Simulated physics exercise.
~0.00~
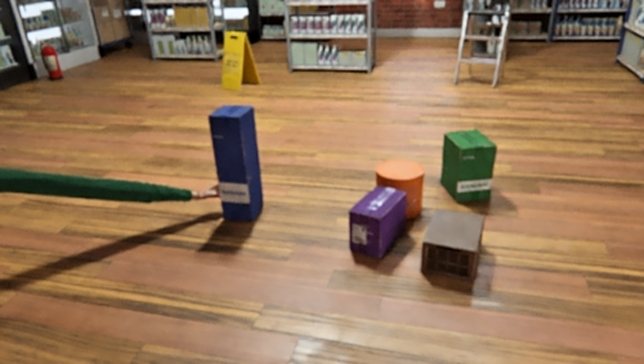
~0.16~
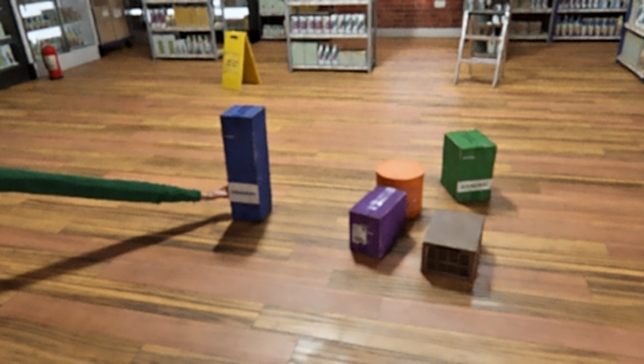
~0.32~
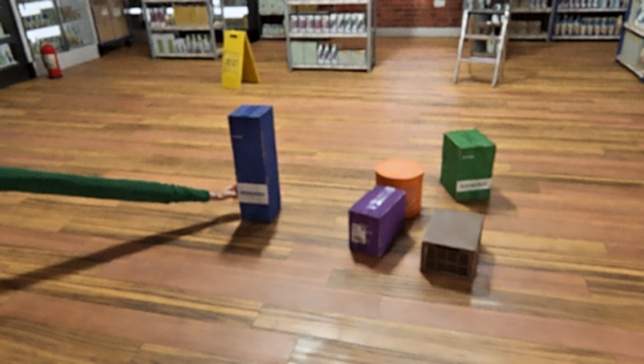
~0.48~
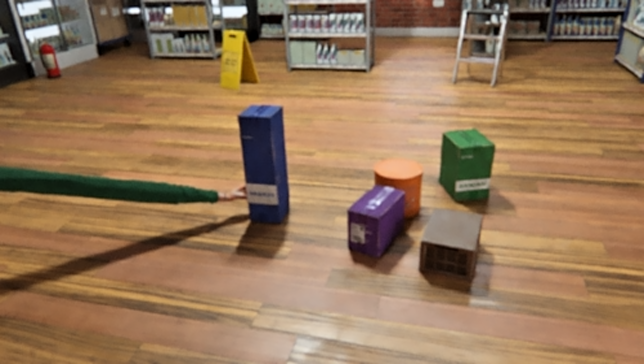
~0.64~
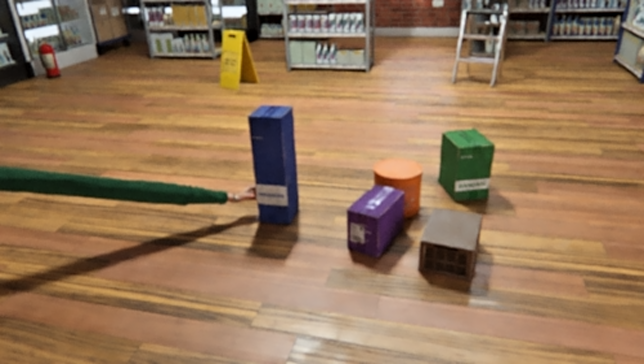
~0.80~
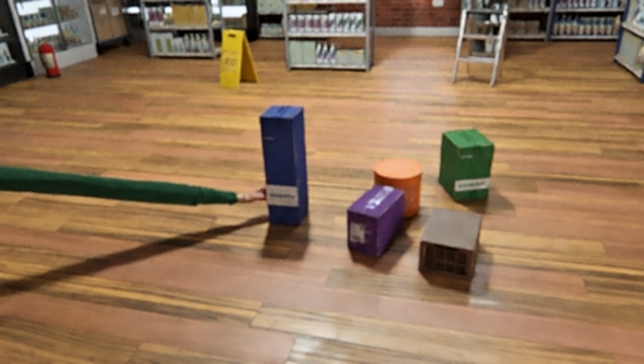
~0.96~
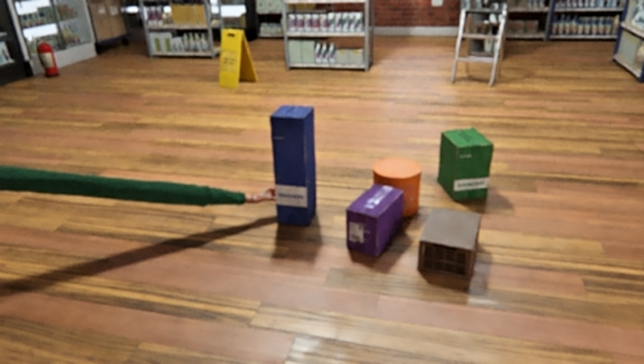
In the video, a hand at the end of a green-sleeved arm pushes a tall blue box slowly rightward across a wooden floor toward an orange pail, purple parcel, brown crate and green box, which stay put. The blue box ends upright, moved about its own width, with the hand beside it.
